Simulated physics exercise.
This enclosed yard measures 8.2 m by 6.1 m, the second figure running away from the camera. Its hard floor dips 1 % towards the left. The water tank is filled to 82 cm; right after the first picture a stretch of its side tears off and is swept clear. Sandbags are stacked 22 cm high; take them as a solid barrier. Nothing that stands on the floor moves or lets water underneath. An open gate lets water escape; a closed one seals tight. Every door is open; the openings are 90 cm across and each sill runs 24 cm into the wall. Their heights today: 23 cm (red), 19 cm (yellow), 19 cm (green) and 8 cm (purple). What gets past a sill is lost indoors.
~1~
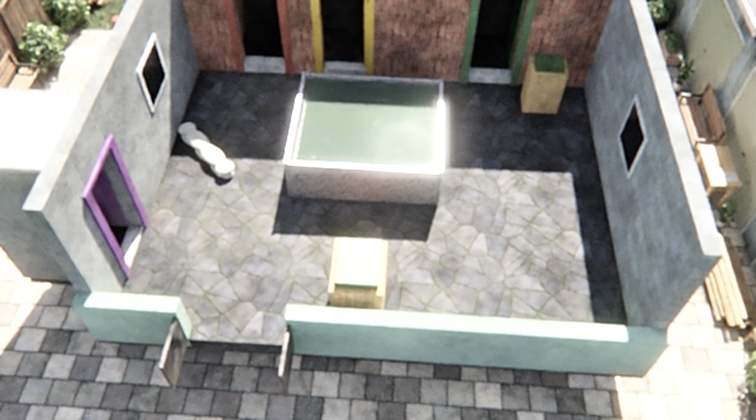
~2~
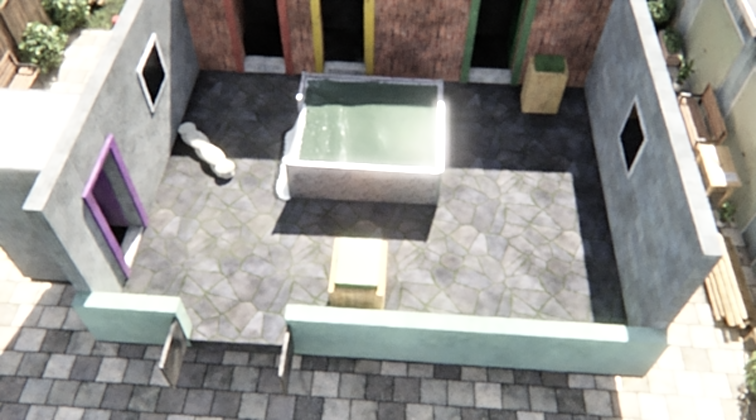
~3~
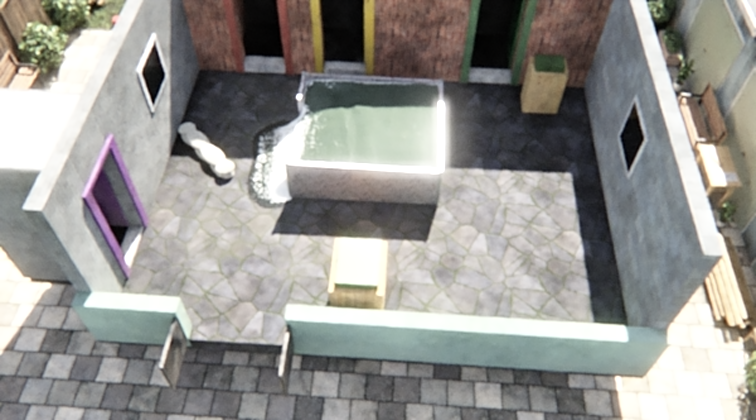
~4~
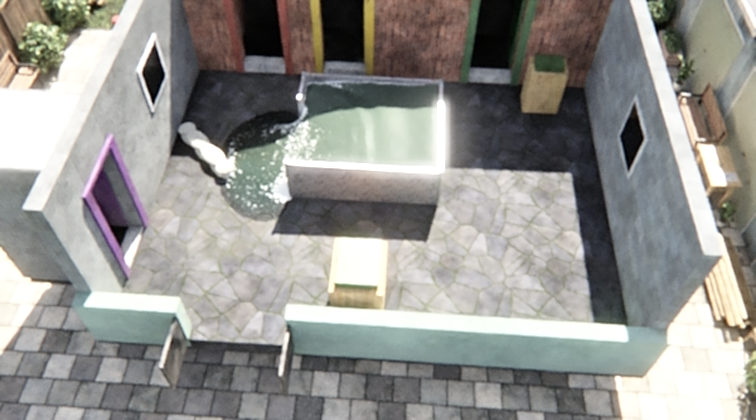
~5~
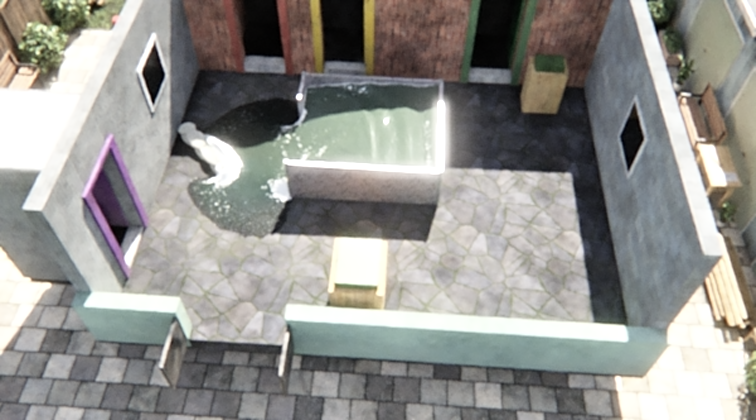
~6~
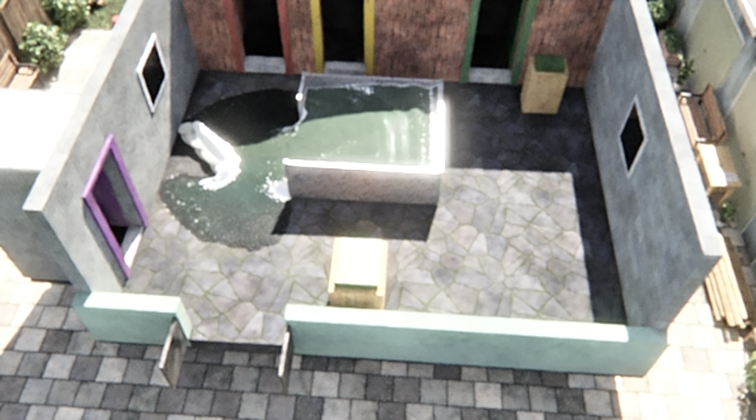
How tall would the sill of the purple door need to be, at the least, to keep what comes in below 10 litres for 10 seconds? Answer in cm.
Some 30 cm above the ground.
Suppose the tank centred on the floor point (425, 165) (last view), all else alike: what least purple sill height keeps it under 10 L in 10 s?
Some 33 cm.
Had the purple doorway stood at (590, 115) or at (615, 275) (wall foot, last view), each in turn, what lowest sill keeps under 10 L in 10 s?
About 13.0 and 7.0 cm.
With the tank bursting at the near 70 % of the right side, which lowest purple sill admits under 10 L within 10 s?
Then roughly 12.5 cm.
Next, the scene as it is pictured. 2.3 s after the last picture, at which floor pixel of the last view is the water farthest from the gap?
At about (113, 320).
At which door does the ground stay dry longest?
It is the green one.
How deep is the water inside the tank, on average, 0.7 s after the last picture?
About 54 cm.
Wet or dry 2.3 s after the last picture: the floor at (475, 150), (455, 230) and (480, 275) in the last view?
In turn: Still dry, still dry, not reached.
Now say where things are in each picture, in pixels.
The water tank at (368, 123) is whole and still, 82 cm deep; the purple door at (120, 213) is dry, in the first frame.
The front is at (278, 181), 0.3 m from the gap at (298, 153); 0.5 m2 of floor is wet, 82 cm left at the back, in the second frame.
Water pours out at (298, 153) and has run 0.9 m, to (257, 147); about 14 cm deep outside, 82 cm at the back, in the third frame.
The gap is at (298, 154), the front 1.4 m out at (228, 152); the back of the water tank holds 82 cm, in the fourth frame.
Water pours out at (298, 155) and has run 2.0 m, to (201, 137); about 8 cm deep outside, 80 cm at the back, in the fifth frame.
The front is at (164, 193), 2.4 m from the gap at (298, 154); 6.5 m2 of floor is wet, 72 cm left at the back; 0.9 m in a straight line remain to the purple door at (120, 213), in the sixth frame.
Then, 0.7 s after the last picture water covers 25 % of the floor, deepest (48 cm) near (234, 164); 21 cm at the purple door, 6 litres in over its 8 cm sill.
Then, 2.3 s after the last picture water covers 40 % of the floor, deepest (48 cm) near (116, 310); 23 cm at the purple door, 160 litres in over its 8 cm sill.
Then, 9.3 s after the last picture water covers 95 % of the floor, deepest (22 cm) near (386, 297); 14 cm at the purple door, 447 litres in over its 8 cm sill.
At the purple door as built, the water peaked near 26 cm, 1.1 s after the last picture.
With a sill of 26.5 cm, 28 litres would have come in within the 10 s; with 36 cm, 0 litres. So under 10 litres takes about 30 cm.
